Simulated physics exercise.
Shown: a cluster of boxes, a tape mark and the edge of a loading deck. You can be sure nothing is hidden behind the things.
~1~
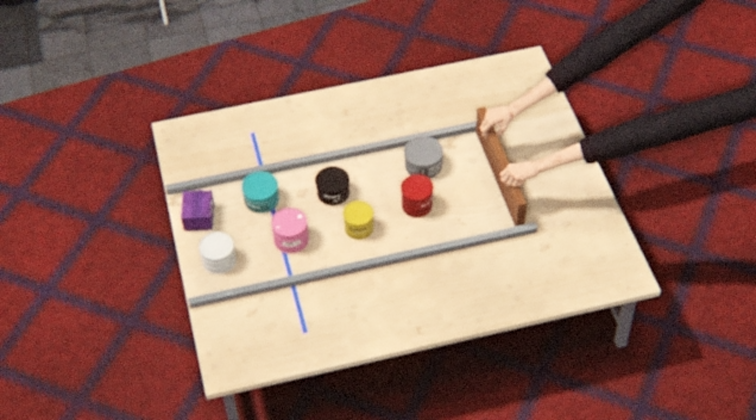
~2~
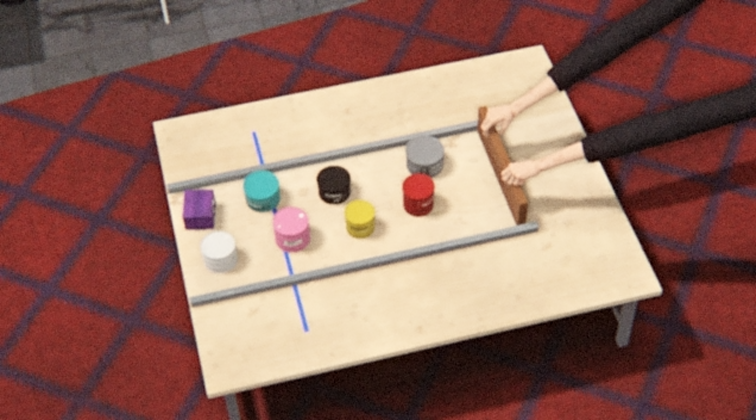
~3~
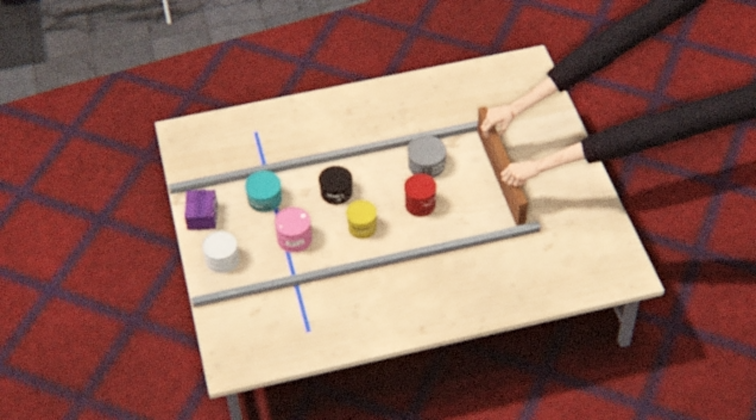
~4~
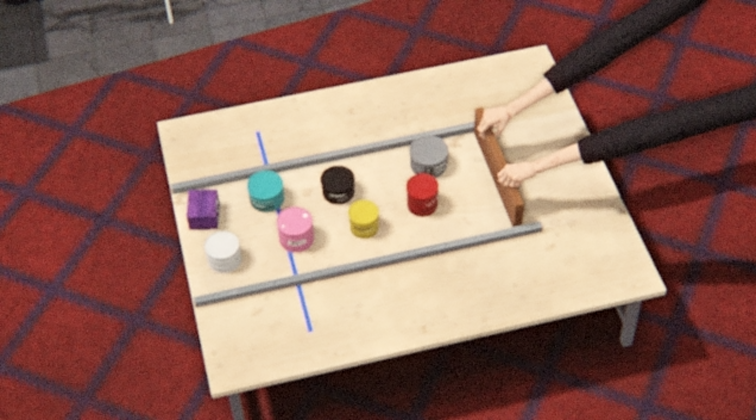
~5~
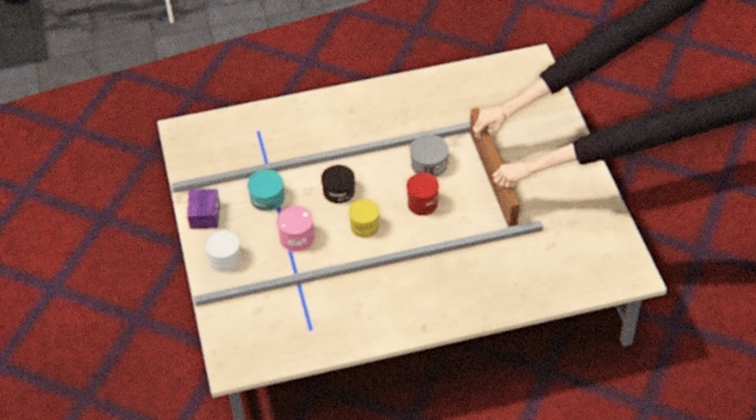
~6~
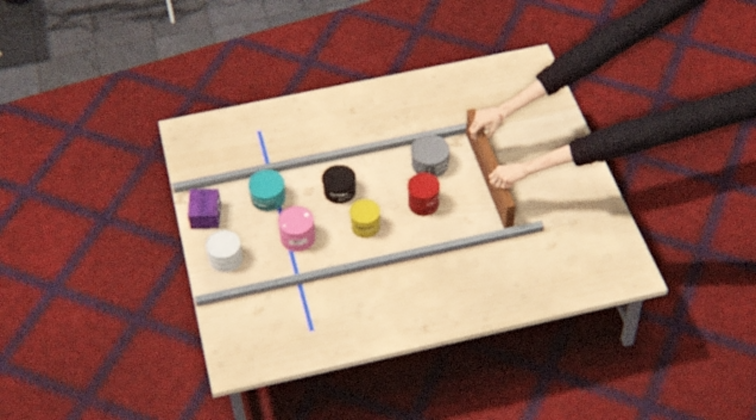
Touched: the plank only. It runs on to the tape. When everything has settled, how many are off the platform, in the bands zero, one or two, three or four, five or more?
Seems the ones that don't stay up number none, for sure.
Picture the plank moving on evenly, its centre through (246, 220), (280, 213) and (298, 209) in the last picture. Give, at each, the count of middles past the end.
Taking the three positions in turn, the counts come to 2, 0 and 0.
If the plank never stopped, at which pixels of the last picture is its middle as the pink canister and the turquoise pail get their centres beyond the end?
Middle approx. at (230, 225), then approx. at (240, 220).
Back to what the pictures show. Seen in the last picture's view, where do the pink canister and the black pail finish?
In the last picture the pink canister sits at (244, 250) while the black pail sits at (240, 223).
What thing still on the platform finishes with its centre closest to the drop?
Purple box.
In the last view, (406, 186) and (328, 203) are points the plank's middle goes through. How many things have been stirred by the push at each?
At the first place 2, at the second 6.
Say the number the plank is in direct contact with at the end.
3.
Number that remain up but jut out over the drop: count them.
It would come to 1.
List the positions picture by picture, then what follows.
Purple box (198, 211); white canister (218, 253); turquoise pail (261, 193); plank (500, 167); tape (277, 226), in the first frame.
White canister (219, 252); yellow pail (360, 220), in the second frame.
Turquoise pail (264, 192); red pail (420, 196), in the third frame.
Purple box (203, 210); black pail (338, 185), in the fourth frame.
White canister (224, 251); plank (493, 168), in the fifth frame.
Purple box (204, 209); white canister (225, 251); turquoise pail (267, 191); plank (490, 169); tape (284, 225), in the sixth frame.
Early on, none off yet; purple box at rest near (204, 209); white canister at rest near (225, 251); turquoise pail at rest near (267, 191).
A while later, none off yet; purple box at rest near (204, 209); white canister at rest near (225, 251); turquoise pail moving near (264, 191).
Finally, the number that fall off is zero.
